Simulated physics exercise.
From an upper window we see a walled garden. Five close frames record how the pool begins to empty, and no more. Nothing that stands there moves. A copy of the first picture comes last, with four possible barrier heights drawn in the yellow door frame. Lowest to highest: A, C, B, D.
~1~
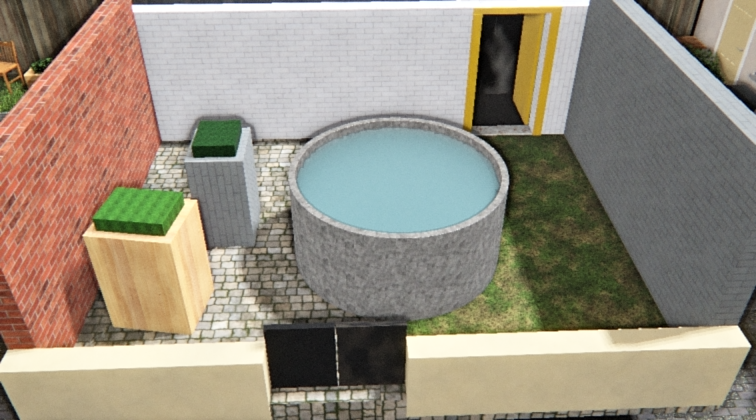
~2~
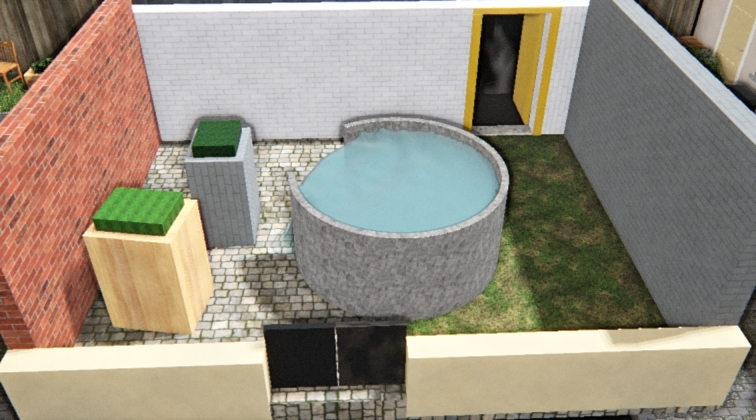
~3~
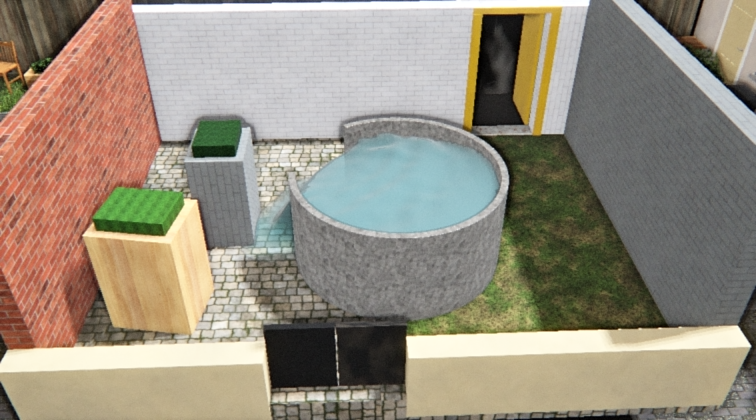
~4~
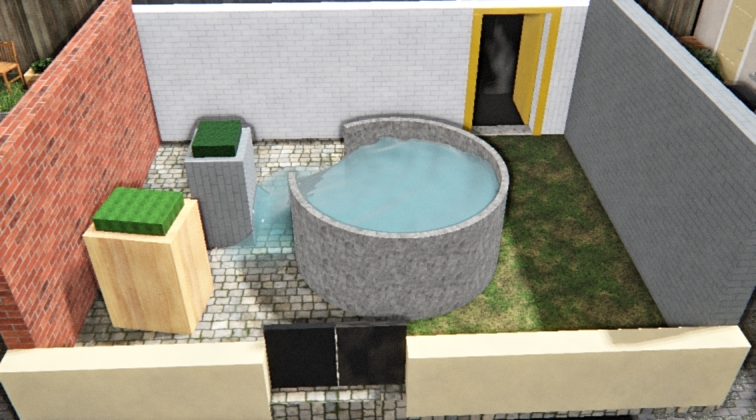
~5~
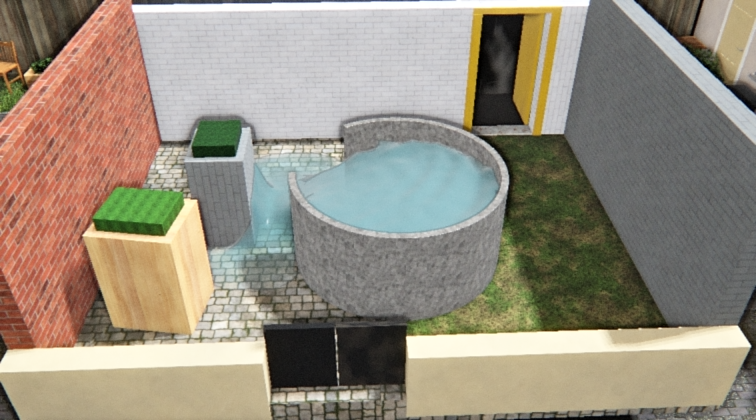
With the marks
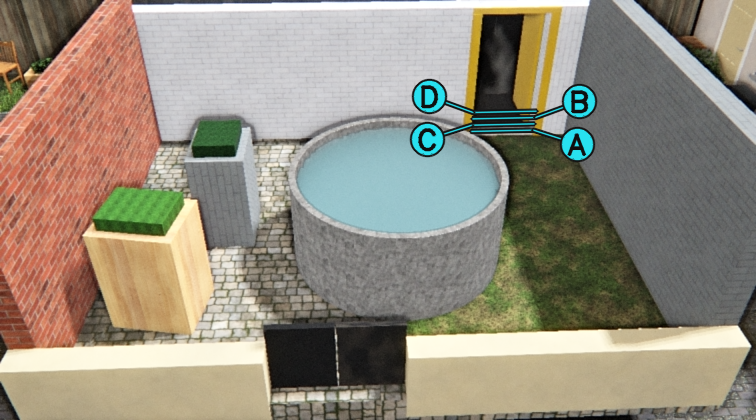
The clip opens on a walled garden with a full, round stone pool standing between two grass-topped blocks and a strip of lawn. A section of the pool's back-left wall disappears, and water pours through the gap, spreading leftward over the cobbles around the grey block.
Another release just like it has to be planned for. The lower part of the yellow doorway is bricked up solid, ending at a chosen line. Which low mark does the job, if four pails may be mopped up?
Line C.
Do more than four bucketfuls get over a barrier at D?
No, that is safe.
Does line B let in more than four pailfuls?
No, that is safe.
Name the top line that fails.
It is A.
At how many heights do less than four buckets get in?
Three of them.
On the marked copy, A at (502, 130); B at (504, 118); C at (503, 124); D at (504, 111); from the bottom up A, C, B, D.
If A is chosen, about 13 bucketfuls get in.
If B is chosen, nothing gets over.
If C is chosen, a splash gets over, under a bucket.
If D is chosen, nothing gets over.
